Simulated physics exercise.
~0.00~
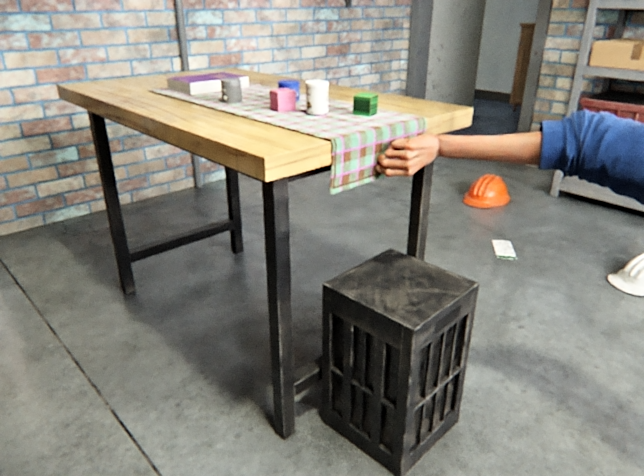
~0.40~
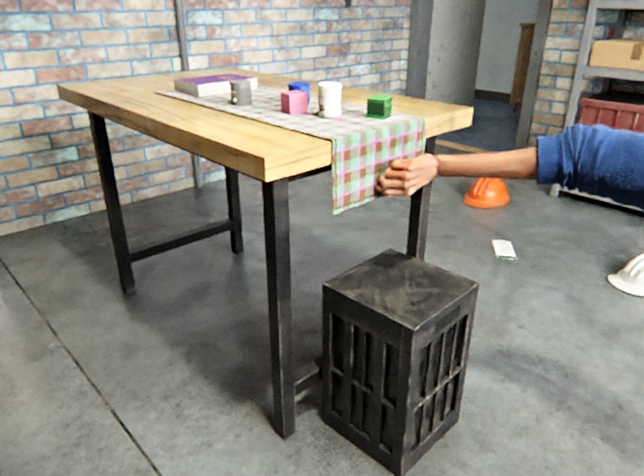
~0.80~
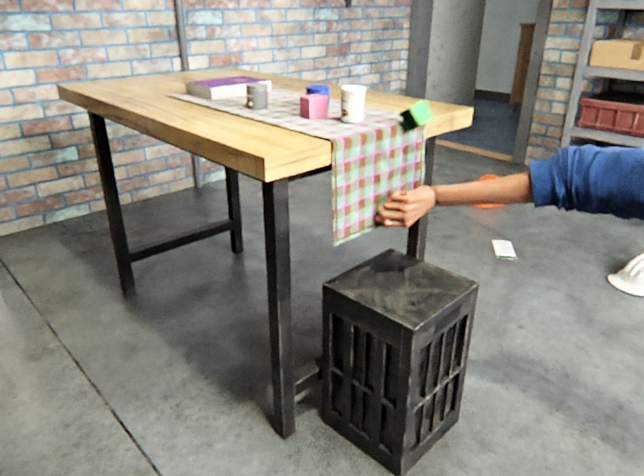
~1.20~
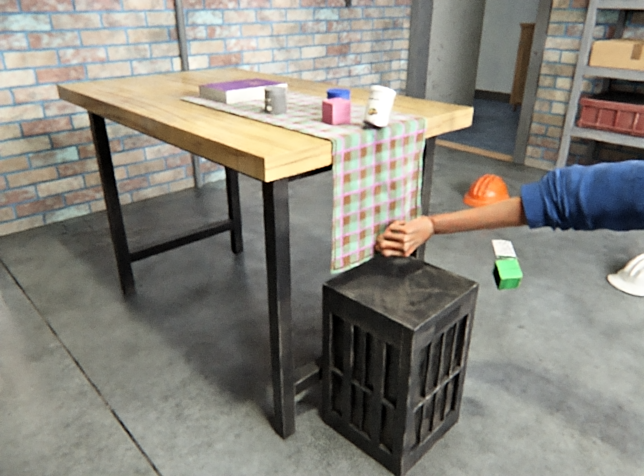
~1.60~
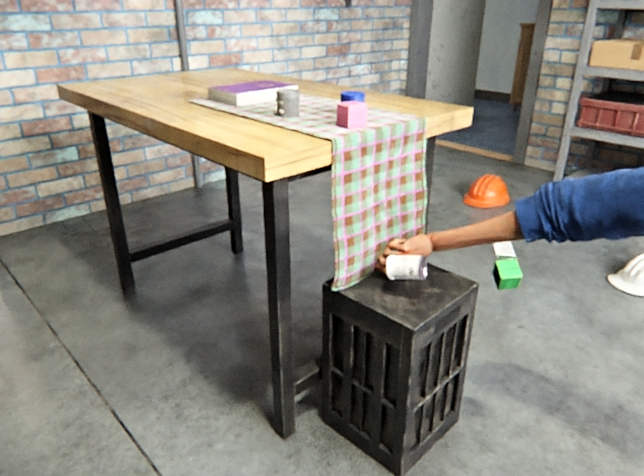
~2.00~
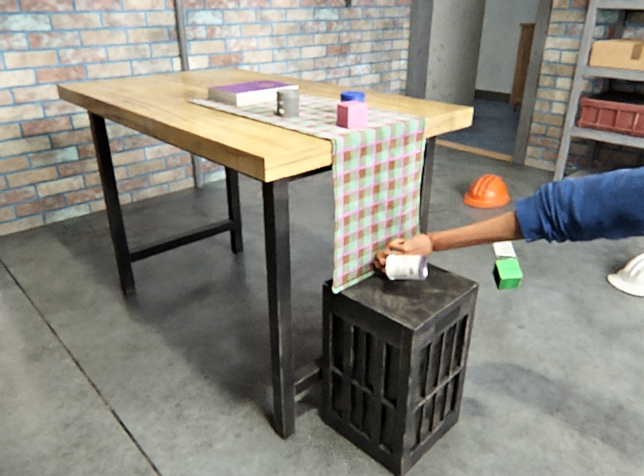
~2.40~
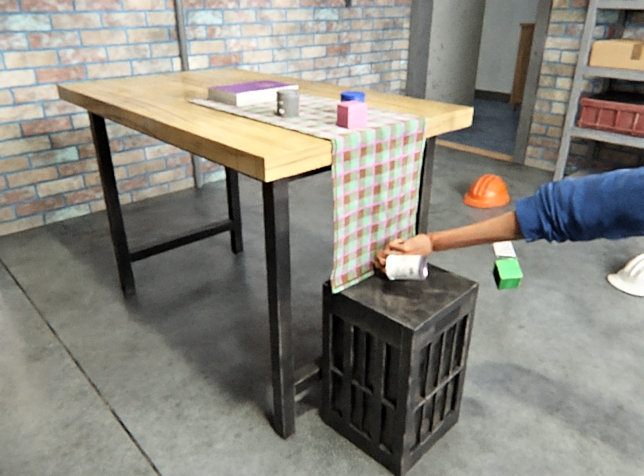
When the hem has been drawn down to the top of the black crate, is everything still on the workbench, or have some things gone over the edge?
Some things have gone over the edge. Two are off the workbench, the green cube on the floor and the white can lying on its side on the crate.
